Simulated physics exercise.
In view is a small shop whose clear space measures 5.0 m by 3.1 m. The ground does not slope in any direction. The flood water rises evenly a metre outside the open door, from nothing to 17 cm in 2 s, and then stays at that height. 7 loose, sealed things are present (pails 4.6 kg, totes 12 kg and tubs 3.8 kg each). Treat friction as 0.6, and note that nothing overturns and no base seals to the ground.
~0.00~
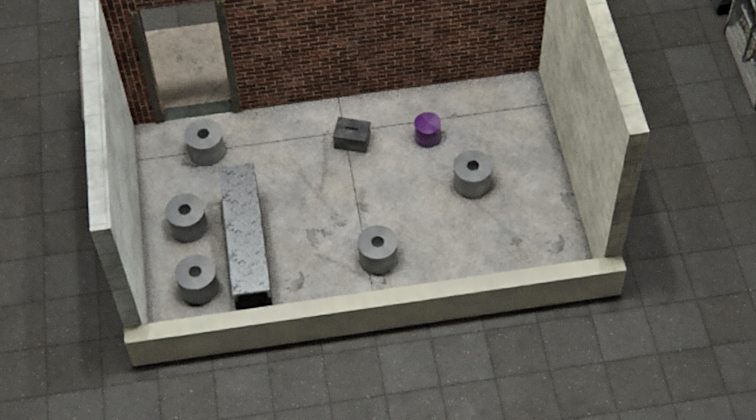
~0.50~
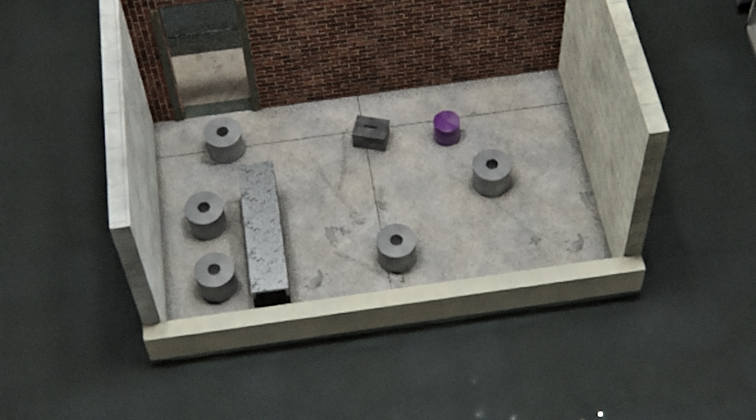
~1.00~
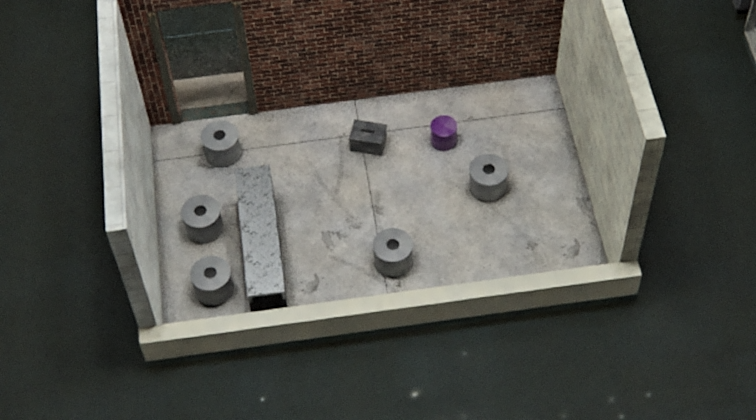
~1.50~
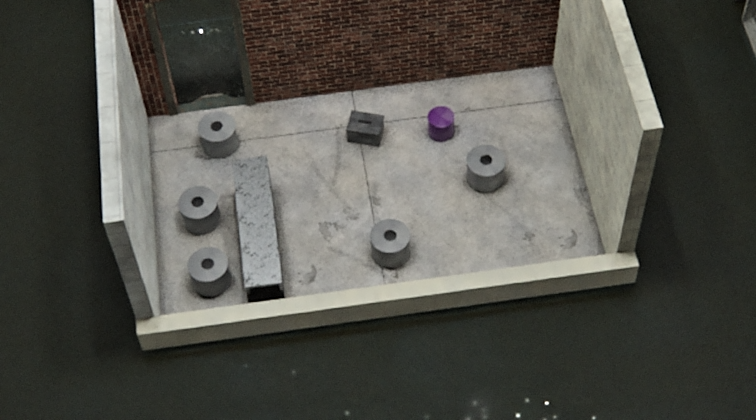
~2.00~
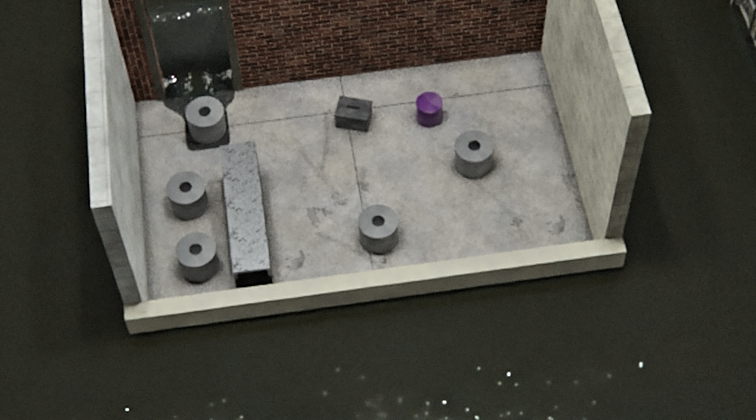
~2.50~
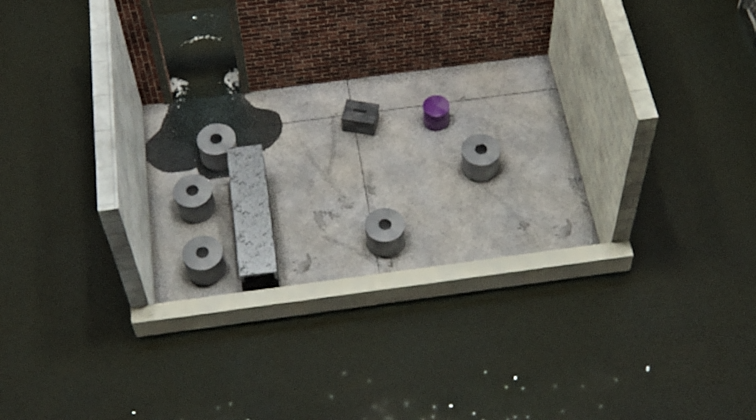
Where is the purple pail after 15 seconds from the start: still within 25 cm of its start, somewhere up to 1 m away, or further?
The move is minor.
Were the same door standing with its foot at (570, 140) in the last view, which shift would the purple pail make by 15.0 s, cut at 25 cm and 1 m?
Observation: Purple pail large displacement.
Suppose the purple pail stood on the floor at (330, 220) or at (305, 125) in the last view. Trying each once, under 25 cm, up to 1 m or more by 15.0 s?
First try: It scarcely moves; second try: It scarcely moves.
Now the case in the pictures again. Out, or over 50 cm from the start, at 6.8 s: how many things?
I count 2 of them.
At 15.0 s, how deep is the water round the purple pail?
Roughly 5 cm.
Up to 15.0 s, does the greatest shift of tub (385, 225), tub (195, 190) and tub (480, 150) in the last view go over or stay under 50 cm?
The first is higher, the second higher and the third higher.
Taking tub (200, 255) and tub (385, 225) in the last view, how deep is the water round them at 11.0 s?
Depth approx. 13 cm / 5 cm.
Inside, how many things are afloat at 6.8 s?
Just then, the number is 3.
After 3.5 s the purple pail is near (436, 106), 0.0 m from its start, aground; 1 afloat.
After 6.8 s the purple pail is near (436, 106), 0.0 m from its start, aground; 3 afloat.
After 11.0 s the purple pail is near (436, 106), 0.0 m from its start, aground; 4 afloat.
After 15.0 s the purple pail is near (436, 106), 0.0 m from its start, aground; 5 afloat.
